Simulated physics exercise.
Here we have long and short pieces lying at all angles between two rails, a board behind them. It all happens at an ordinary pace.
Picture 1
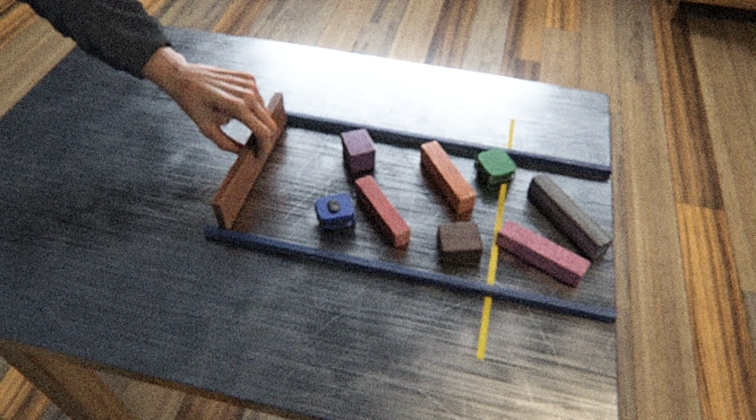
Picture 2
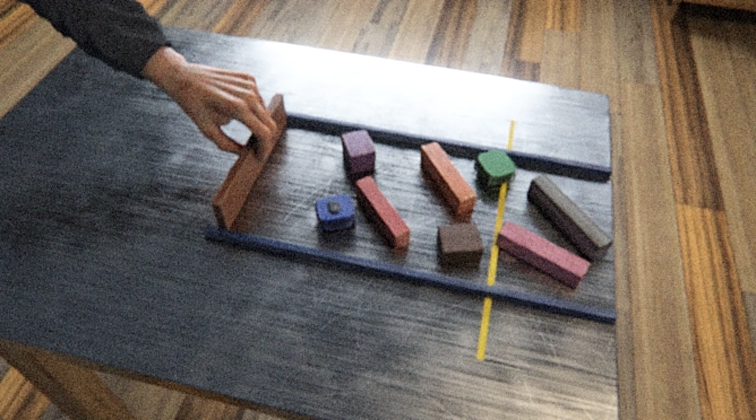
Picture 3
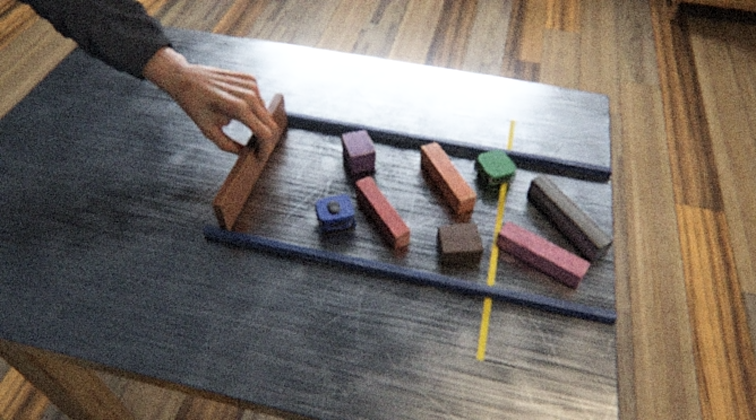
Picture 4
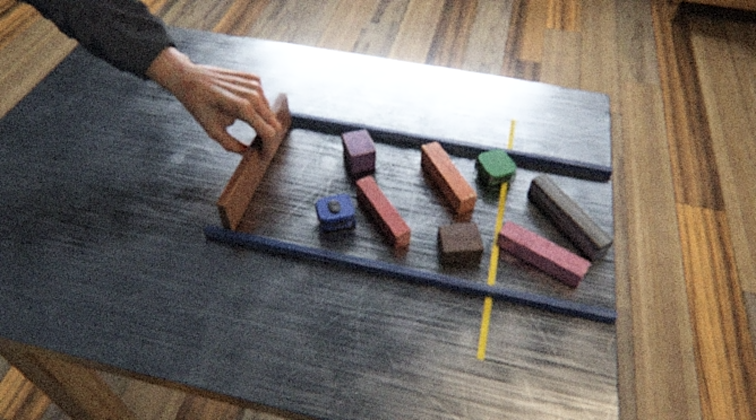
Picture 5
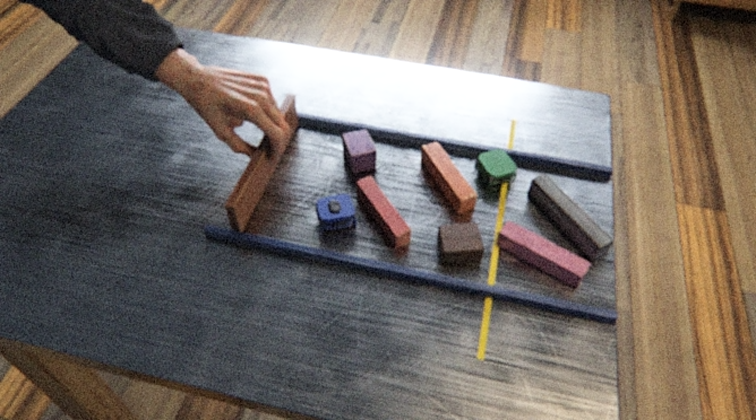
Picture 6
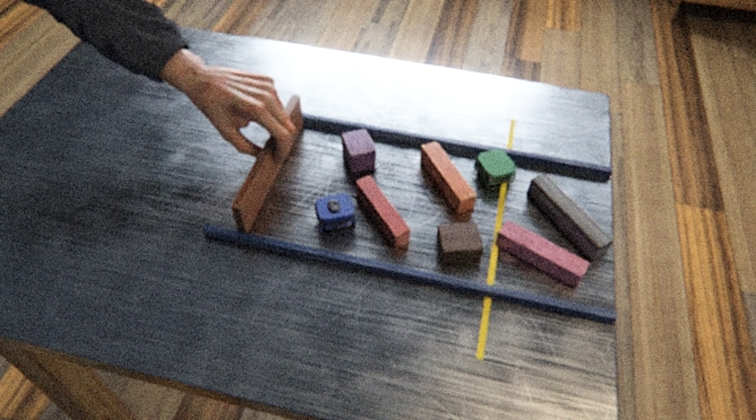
On a dark tabletop, a hand holds a brown board upright between two blue rails, with scattered blocks and sticks lying to its right, some near a yellow line. The board stays nearly still at first, then the hand slides it slightly to the right, while the pieces remain where they are.
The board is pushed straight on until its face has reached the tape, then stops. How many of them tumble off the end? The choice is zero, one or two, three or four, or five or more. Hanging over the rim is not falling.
The number that fall off is zero.
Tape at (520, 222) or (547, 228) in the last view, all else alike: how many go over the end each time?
The counts: 2 and 2.
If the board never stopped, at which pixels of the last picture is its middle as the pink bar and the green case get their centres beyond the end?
For the pink bar at (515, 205), for the green case at (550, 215).
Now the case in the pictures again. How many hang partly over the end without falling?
Overhanging: 2.
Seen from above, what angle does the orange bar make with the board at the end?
Some 0 degrees.
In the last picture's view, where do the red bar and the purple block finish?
The red bar at (528, 232), the purple block at (519, 185).
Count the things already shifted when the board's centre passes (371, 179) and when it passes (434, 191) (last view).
The counts are 3 and 7.
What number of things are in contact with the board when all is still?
In contact: 3.
Soon after, none off yet; grey stick at rest near (567, 215); pink bar at rest near (541, 254); green case at rest near (495, 169).
After that, none off yet; grey stick at rest near (567, 215); pink bar displaced a little near (553, 251); green case moving near (502, 170).
In the end, the number that fall off is zero.
